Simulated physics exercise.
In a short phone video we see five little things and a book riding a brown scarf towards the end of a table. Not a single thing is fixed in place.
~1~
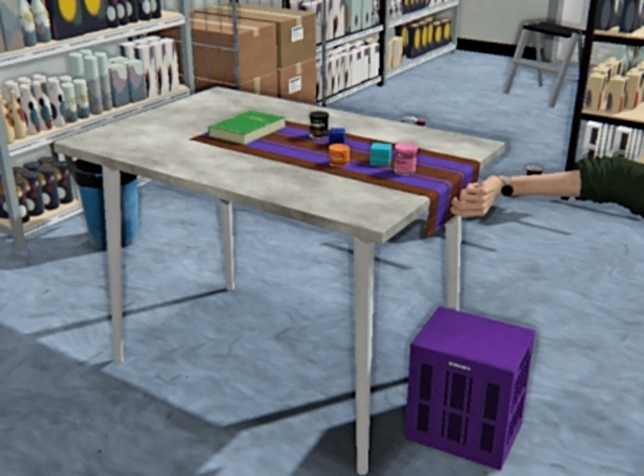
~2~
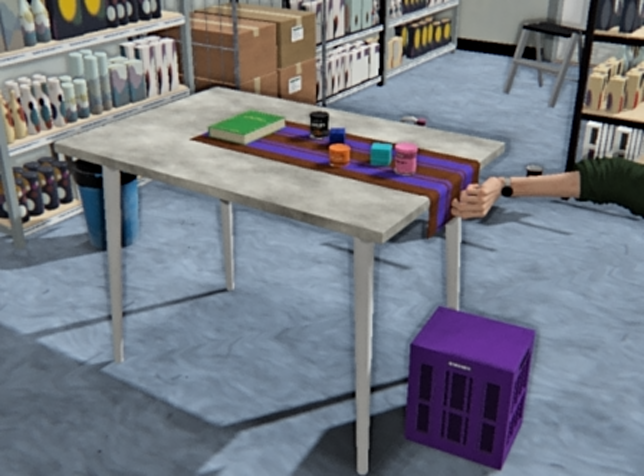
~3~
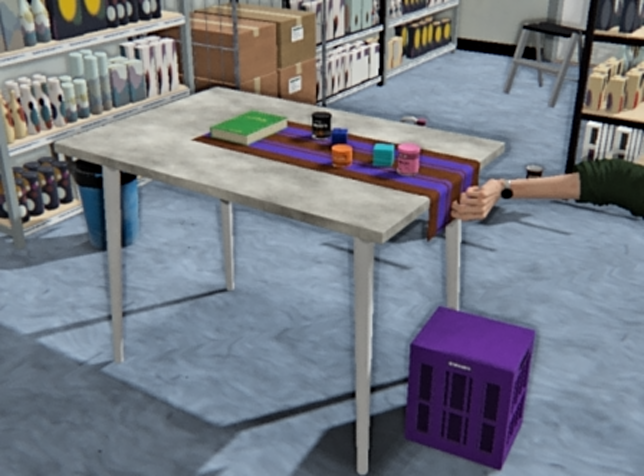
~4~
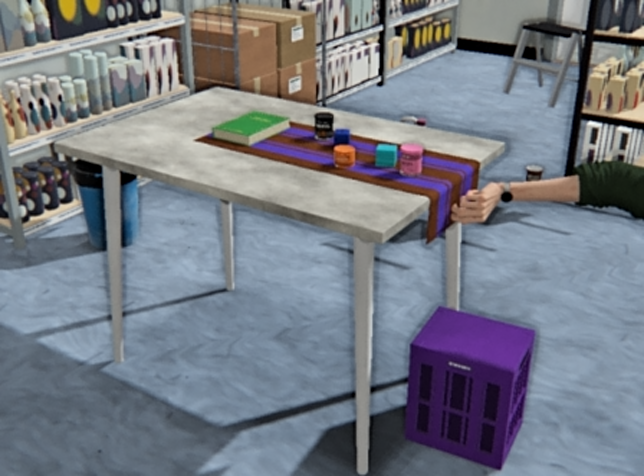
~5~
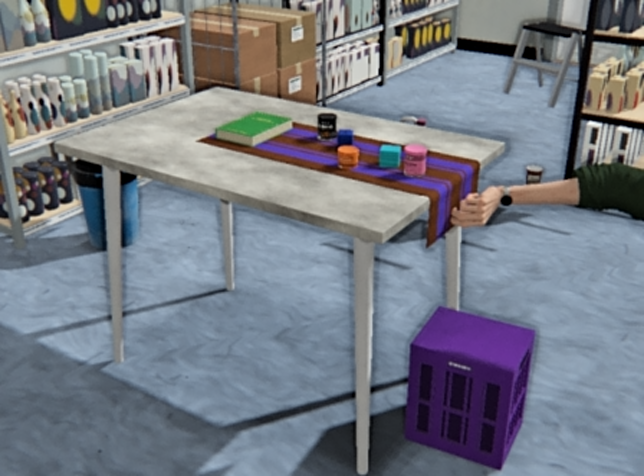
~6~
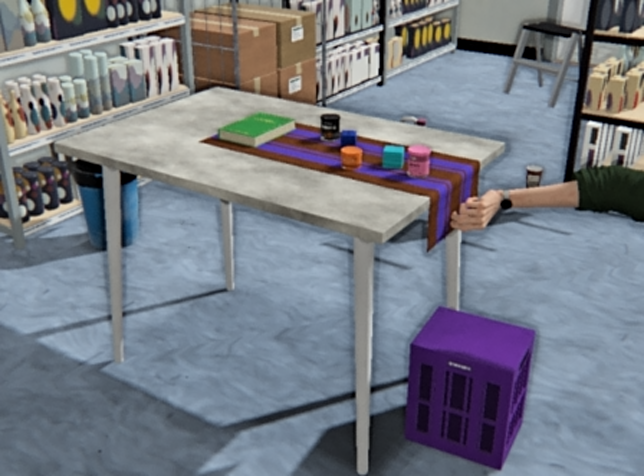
In a storeroom lined with shelves, a hand at the right edge of a table slowly pulled a brown and purple scarf, and the green book and small colourful containers on it shifted slightly right.
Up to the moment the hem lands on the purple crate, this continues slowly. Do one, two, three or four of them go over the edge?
Yeah well, the pull sends off three pieces and stops there.
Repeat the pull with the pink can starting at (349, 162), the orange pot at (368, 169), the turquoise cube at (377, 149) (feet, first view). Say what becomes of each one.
Pink can gone, orange pot gone, turquoise cube gone.
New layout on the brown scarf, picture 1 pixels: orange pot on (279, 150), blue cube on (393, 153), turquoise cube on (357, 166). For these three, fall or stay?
Result - orange pot retained; blue cube lost; turquoise cube lost.
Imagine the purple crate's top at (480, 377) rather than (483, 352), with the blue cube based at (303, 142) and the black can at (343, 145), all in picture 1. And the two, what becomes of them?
The blue cube stays put, the black can is lost.
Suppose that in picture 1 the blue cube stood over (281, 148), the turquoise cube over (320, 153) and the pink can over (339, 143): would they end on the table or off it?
Looks like the blue cube hangs in there, the turquoise cube hangs in there, and the pink can hangs in there.
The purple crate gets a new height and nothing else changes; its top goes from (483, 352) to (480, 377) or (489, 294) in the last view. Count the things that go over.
Counts: 4 / 1.
A little later, hem near (450, 285); pink can gone.
Next, hem near (449, 318); pink can and turquoise cube gone.
When it is over, hem on the crate; pink can, turquoise cube and orange pot gone. It carries off three.
